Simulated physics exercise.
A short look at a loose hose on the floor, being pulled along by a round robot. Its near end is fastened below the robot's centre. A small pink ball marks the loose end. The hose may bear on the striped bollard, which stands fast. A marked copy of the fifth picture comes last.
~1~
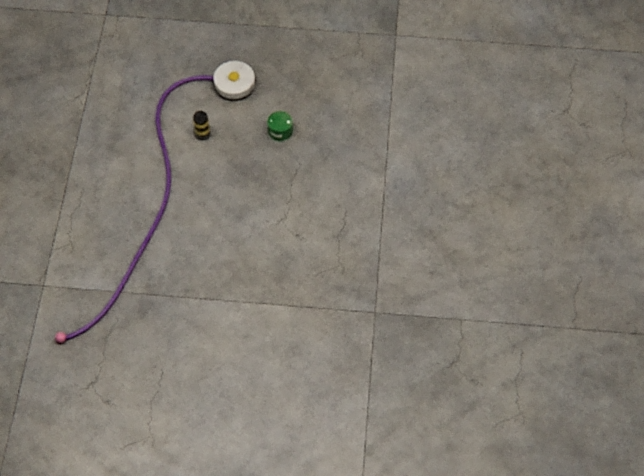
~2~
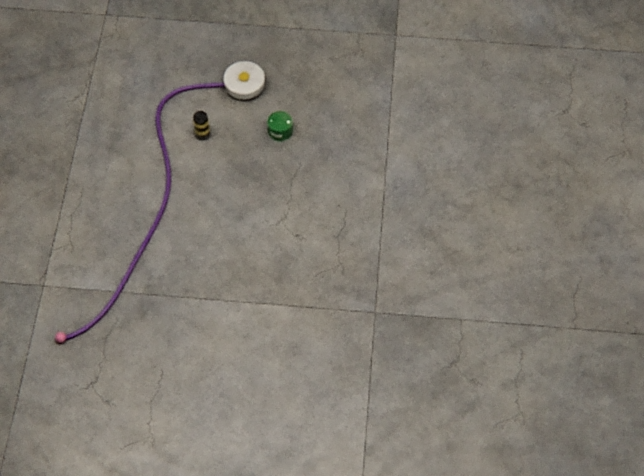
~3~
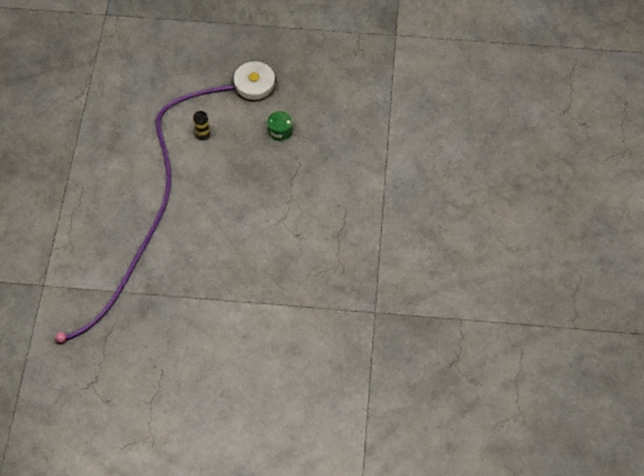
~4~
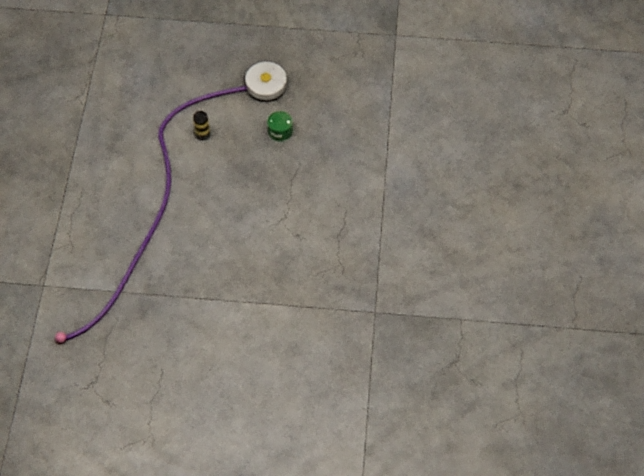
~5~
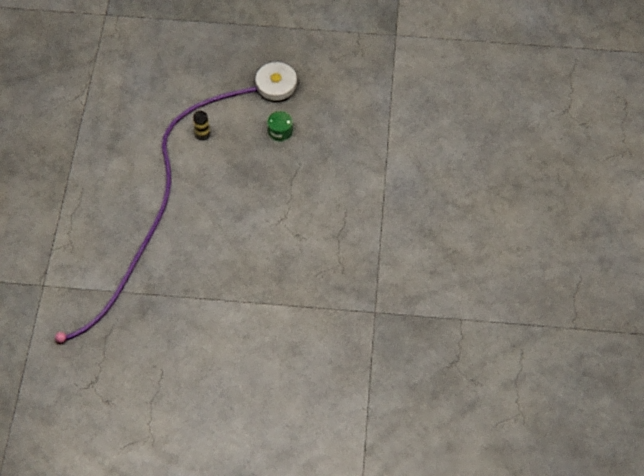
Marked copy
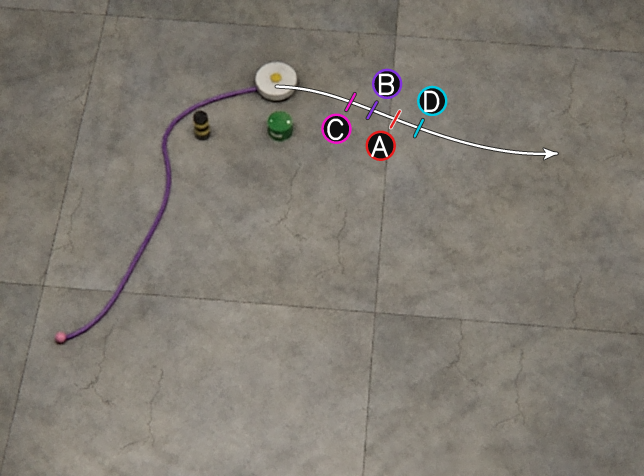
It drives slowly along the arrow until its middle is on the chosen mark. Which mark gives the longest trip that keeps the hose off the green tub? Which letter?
No farther than B.
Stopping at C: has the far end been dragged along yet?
By then, yes.
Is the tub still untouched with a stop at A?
No.
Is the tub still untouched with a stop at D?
No.
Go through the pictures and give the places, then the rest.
In the first frame, green tub (280, 126); bollard (202, 126); robot (234, 81).
In the second frame, robot (244, 81); green tub (280, 126).
In the third frame, robot (255, 82); free end (61, 338).
In the fourth frame, robot (266, 82); bollard (202, 126).
In the fifth frame, robot (276, 82); green tub (280, 126); bollard (202, 126); free end (61, 338).
On the marked copy, A at (395, 119); B at (372, 110); C at (351, 102); D at (419, 128); the route from (277, 87) via (416, 127) to (557, 153).
Following B. Soon after the start, robot (311, 86), middle of the hose (172, 187), free end (64, 337).
Later, robot (345, 96), middle of the hose (180, 163), free end (87, 319).
In the end, robot (372, 106), middle of the hose (189, 143), free end (103, 298); only the bollard has been touched, if anything.
As for the rest, A brings the hose against the tub; C is safe but short; D brings the hose against the tub.
